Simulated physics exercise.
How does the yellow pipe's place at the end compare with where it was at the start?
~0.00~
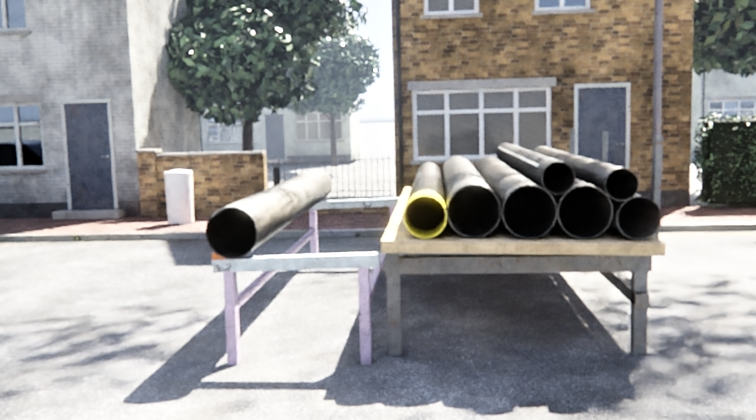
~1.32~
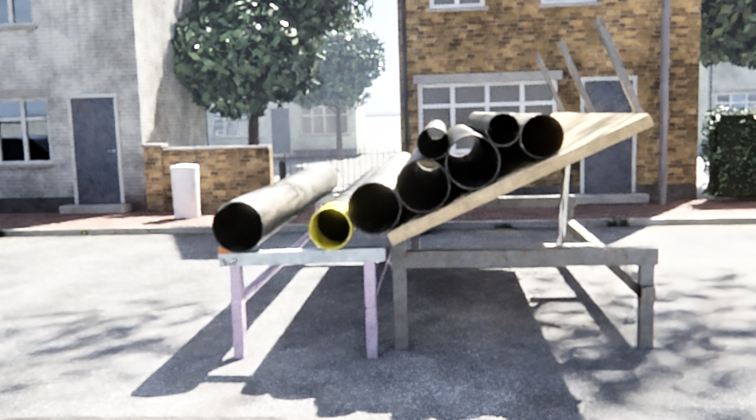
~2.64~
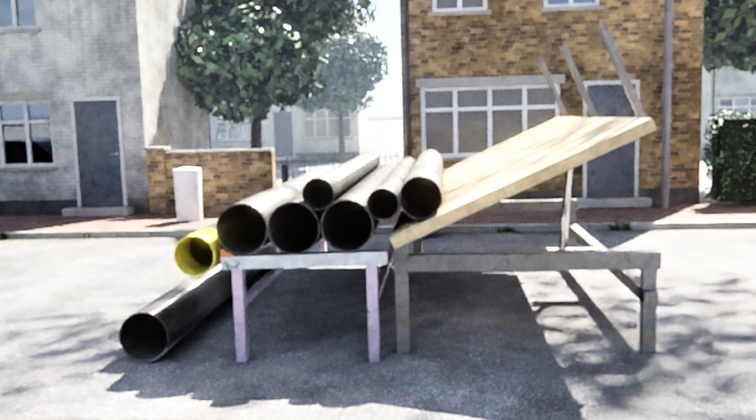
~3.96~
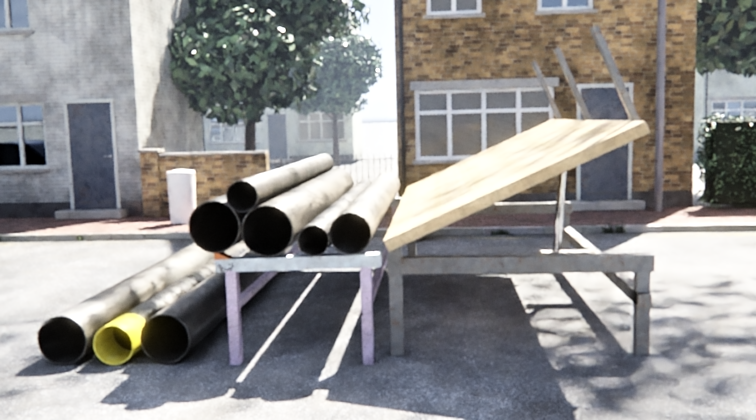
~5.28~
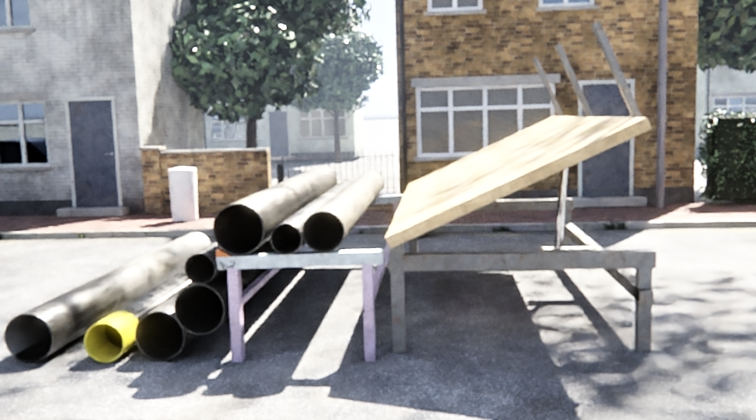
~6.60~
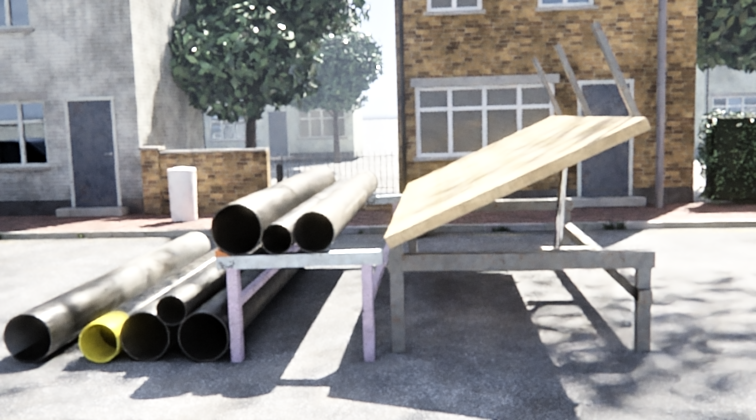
At the start it lies on the wooden deck, at the left end of the row of dark pipes. At the end it rests on the ground to the left of the rack, among other fallen pipes.
